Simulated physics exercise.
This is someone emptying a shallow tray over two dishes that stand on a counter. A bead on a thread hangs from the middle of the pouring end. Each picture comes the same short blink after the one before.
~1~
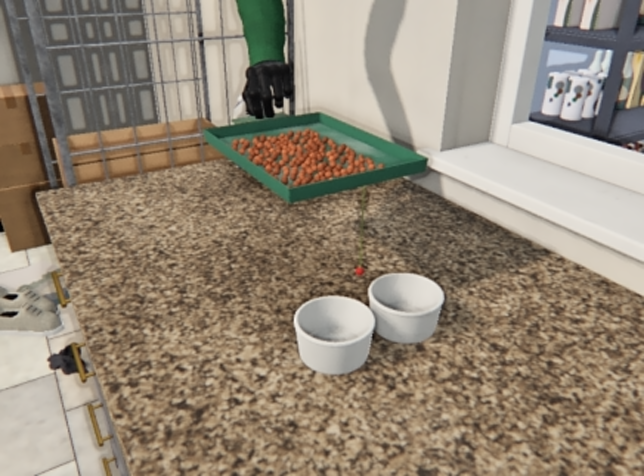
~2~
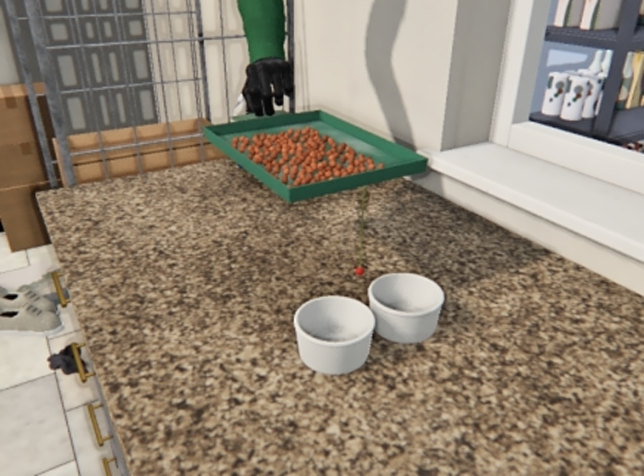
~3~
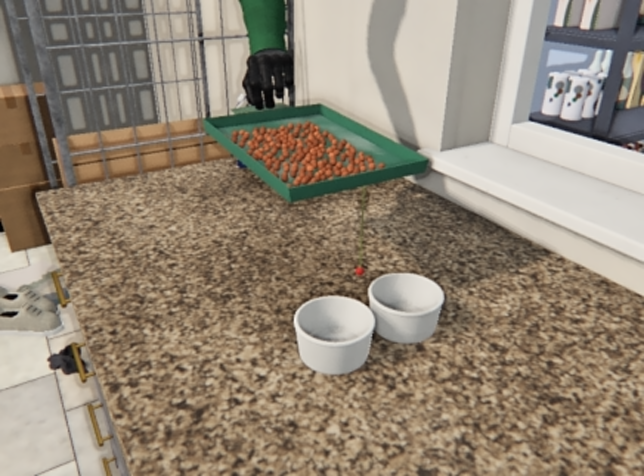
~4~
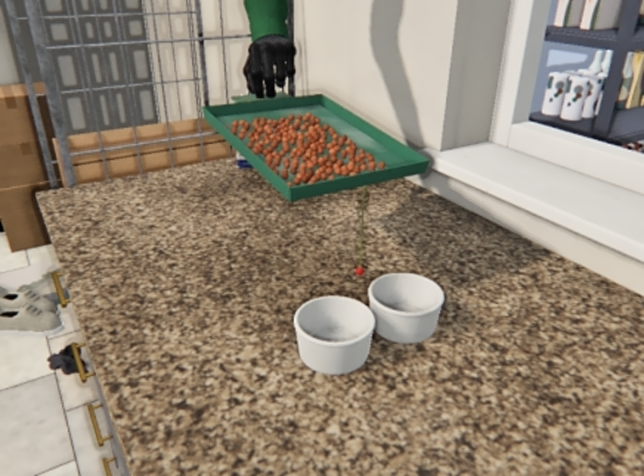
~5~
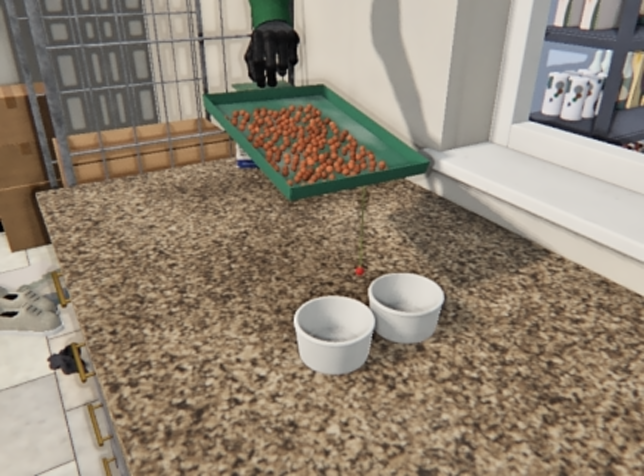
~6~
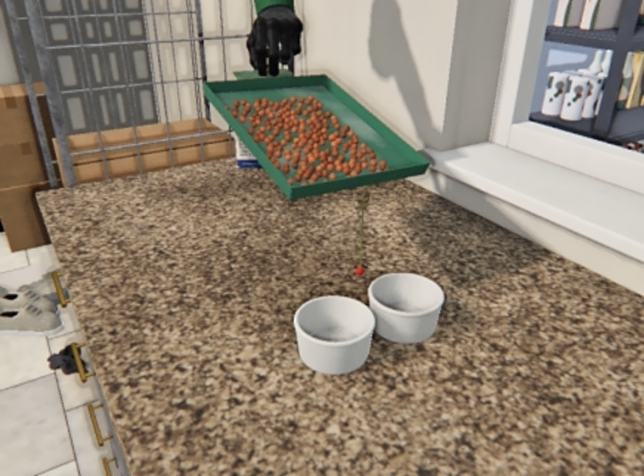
On a speckled stone counter, two white dishes stand below a shallow green tray of reddish-brown pellets, with a small red bead hanging near them. A black-gloved hand at the tray's far side stays almost still at first, then the far end gradually rises, slanting the tray toward its near right corner.
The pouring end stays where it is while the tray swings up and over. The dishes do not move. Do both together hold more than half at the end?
They take the larger part between them.
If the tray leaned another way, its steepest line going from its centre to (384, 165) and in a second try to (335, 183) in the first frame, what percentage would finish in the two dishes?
The first gives 30 %, the second 80 %.
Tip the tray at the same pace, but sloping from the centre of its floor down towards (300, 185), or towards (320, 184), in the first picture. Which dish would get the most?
The first try: Left. The second: The left one.
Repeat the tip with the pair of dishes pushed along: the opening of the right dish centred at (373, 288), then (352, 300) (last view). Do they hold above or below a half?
In turn: The smaller part; the smaller part.
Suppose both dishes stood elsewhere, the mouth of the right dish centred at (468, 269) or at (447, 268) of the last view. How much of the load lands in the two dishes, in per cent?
Near 50 % and 50 %.
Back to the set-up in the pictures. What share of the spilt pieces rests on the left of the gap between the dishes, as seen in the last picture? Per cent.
Roughly 10 in a hundred.
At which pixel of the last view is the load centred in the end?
Around (407, 323).
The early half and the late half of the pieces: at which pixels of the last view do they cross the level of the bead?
First near (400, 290), later near (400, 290).
Just after the last frame, tray tipped steeply; almost all on the tray; just a few in the air.
A moment on, tray tipped right over; almost all on the tray; just a few in the right dish; just a few outside both.
Further on, tray tipped past a quarter turn; roughly a quarter in the left dish; roughly half in the right dish; roughly a third outside both.
When it is over, tray tipped past a quarter turn; roughly a quarter in the left dish; roughly half in the right dish; roughly a third outside both.
